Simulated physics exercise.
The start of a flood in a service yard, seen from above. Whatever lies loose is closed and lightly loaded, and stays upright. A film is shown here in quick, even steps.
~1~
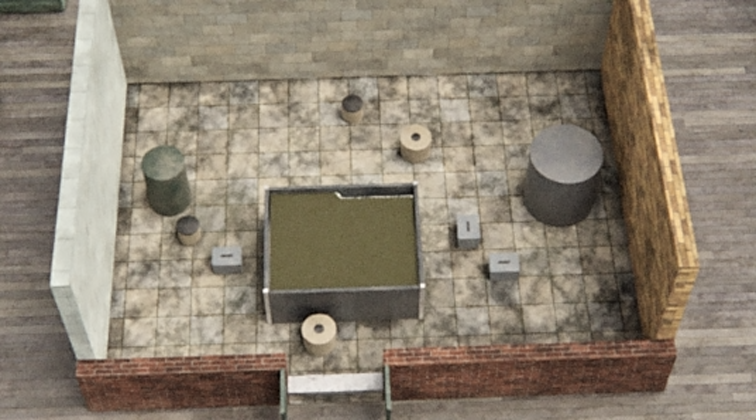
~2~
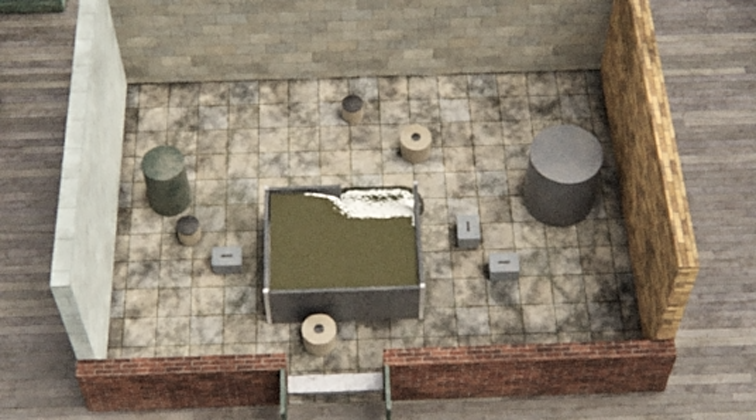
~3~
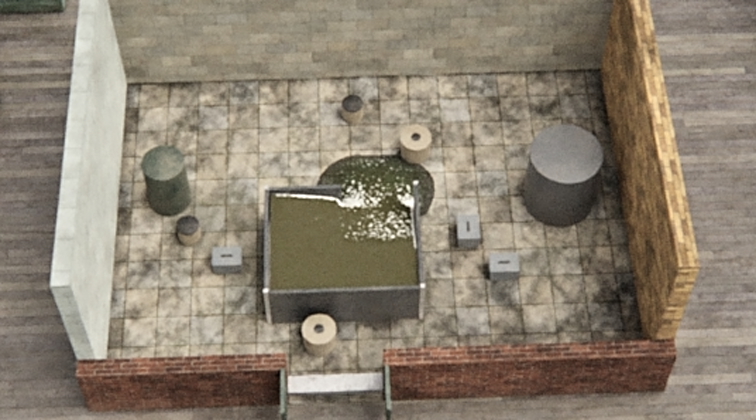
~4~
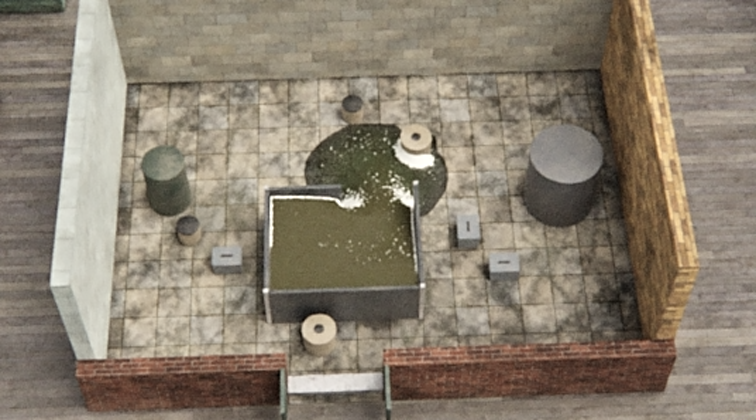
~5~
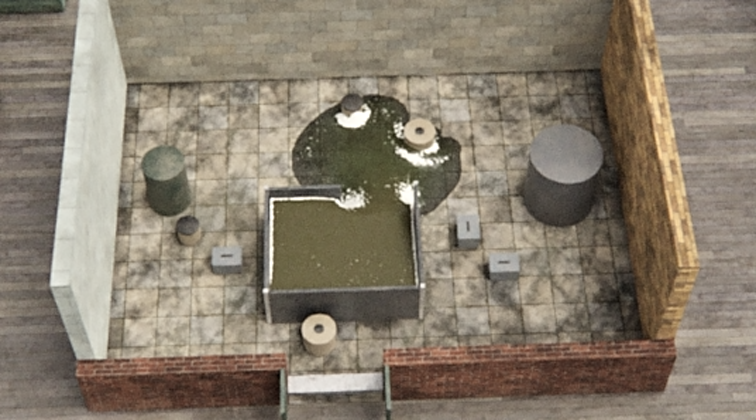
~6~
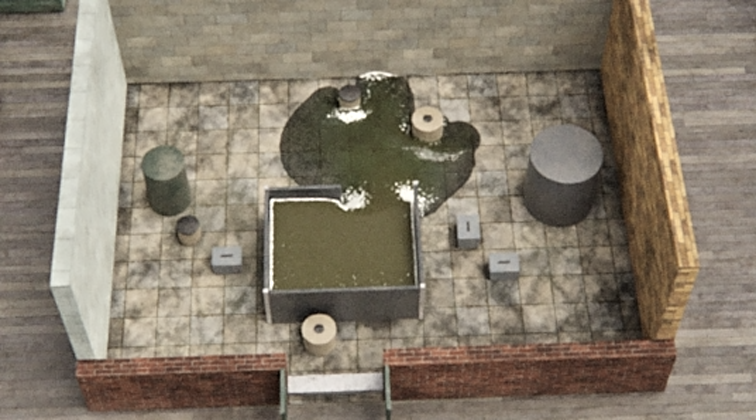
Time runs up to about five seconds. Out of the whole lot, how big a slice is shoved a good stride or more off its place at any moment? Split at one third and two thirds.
Below a third.
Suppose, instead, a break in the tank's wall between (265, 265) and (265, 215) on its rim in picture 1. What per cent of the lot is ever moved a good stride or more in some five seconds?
That works out to some 40 %.
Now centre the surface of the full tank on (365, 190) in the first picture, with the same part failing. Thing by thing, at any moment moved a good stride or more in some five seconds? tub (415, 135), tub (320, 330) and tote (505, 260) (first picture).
Result per object - went far, stayed close, stayed close.
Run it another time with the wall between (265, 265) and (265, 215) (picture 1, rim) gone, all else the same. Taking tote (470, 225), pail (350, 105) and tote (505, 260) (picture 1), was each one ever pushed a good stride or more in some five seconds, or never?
As listed: Under that, never so far, never so far.
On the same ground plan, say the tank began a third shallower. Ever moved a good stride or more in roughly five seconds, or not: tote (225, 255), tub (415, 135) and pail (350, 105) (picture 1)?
One: Stayed below the mark. Two: Passed the mark. Three: Passed the mark.
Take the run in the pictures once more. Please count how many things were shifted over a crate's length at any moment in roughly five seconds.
That adds up to 2.
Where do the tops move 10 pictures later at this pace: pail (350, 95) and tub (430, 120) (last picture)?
Approximately (244, 115) for one and (571, 76) for the other.
A moment on, 2 of 7 are well off their spots; 1 afloat.
Next, 2 of 7 are well off their spots; 1 afloat.
Later, 2 of 7 are well off their spots; 1 afloat.
In the end, 2 of 7 are well off their spots, and 2 have been at some point; 1 afloat.
